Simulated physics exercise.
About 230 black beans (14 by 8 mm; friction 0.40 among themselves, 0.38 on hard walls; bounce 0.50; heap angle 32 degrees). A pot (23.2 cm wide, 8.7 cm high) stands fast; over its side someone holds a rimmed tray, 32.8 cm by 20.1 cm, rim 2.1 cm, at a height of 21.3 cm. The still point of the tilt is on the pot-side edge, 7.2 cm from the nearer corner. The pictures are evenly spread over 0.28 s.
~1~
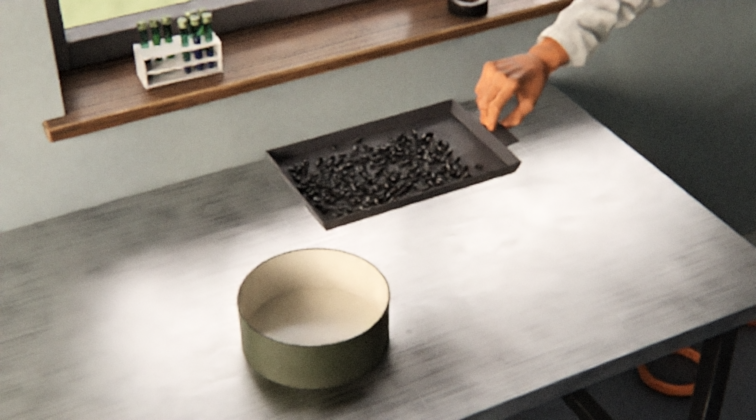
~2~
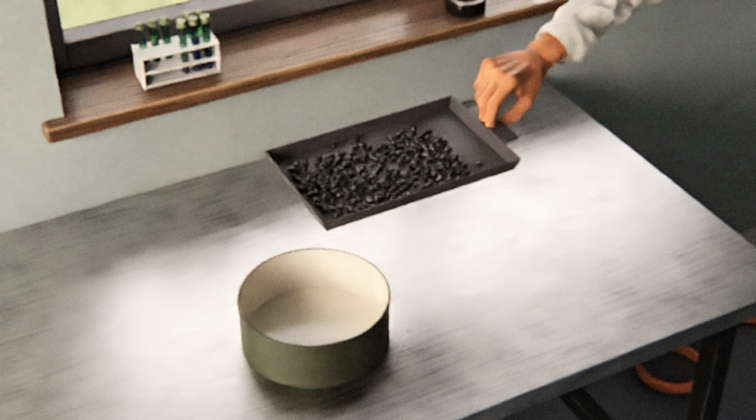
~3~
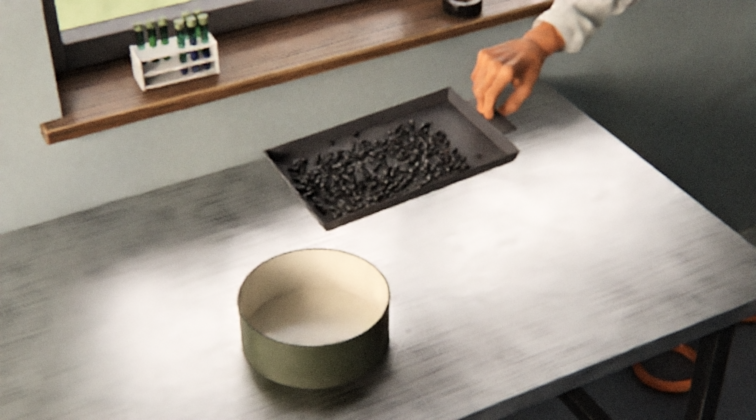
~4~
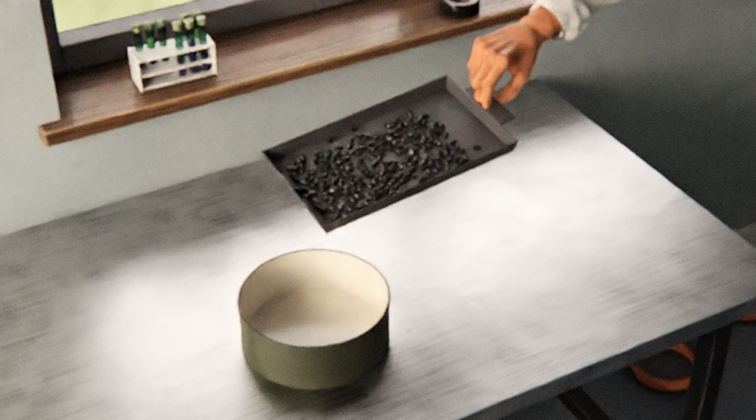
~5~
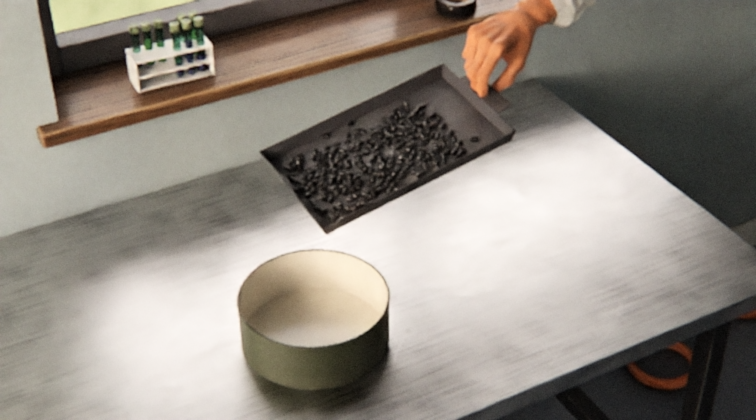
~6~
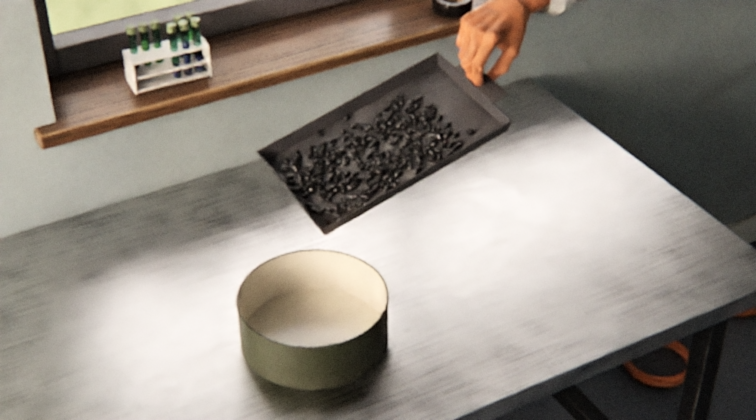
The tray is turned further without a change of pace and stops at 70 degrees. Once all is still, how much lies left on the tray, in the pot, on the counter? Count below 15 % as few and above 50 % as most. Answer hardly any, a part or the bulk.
Tray a part, pot the bulk, counter hardly any.
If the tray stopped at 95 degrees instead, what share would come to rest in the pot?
It would be near 95 per cent.
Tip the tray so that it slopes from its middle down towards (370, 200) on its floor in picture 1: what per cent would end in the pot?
Some 80 per cent.
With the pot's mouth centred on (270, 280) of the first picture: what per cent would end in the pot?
Some 65 per cent.
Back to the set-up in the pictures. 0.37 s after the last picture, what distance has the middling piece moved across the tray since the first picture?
Roughly 6 cm.
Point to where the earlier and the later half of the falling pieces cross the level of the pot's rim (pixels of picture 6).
At about (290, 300), then at (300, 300).
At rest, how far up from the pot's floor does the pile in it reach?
Some 1.5 cm.
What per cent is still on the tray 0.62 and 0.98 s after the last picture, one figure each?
About 95, 55.
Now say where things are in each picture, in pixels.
In the first frame, tray tilt 0 degrees, front corners at (325, 219) and (516, 161); middle of the pieces at (377, 173); pot at (313, 295).
In the second frame, tray tilt 1 degrees, front corners at (326, 219) and (515, 158); middle of the pieces at (377, 172).
In the third frame, tray tilt 4 degrees, front corners at (325, 221) and (514, 150), lowest corner left front; middle of the pieces at (376, 168).
In the fourth frame, tray tilt 8 degrees, front corners at (325, 223) and (513, 140), lowest corner left front; middle of the pieces at (375, 164).
In the fifth frame, tray tilt 12 degrees, front corners at (324, 224) and (510, 130), lowest corner left front; middle of the pieces at (373, 160).
In the sixth frame, tray tilt 16 degrees, front corners at (322, 226) and (506, 120), lowest corner left front; middle of the pieces at (369, 156); pot at (312, 296).
Then, 0.37 s after the last picture, tilt 42 degrees; the tray holds 100 %, the pot 0 %.
Then, 0.62 s after the last picture, tilt 60 degrees; the tray holds 95 %, the pot 0 %.
Then, 0.98 s after the last picture, tilt 70 degrees; the tray holds 55 %, the pot 35 %.
In the end, tray 35 %, pot 65 %, counter 5 %.
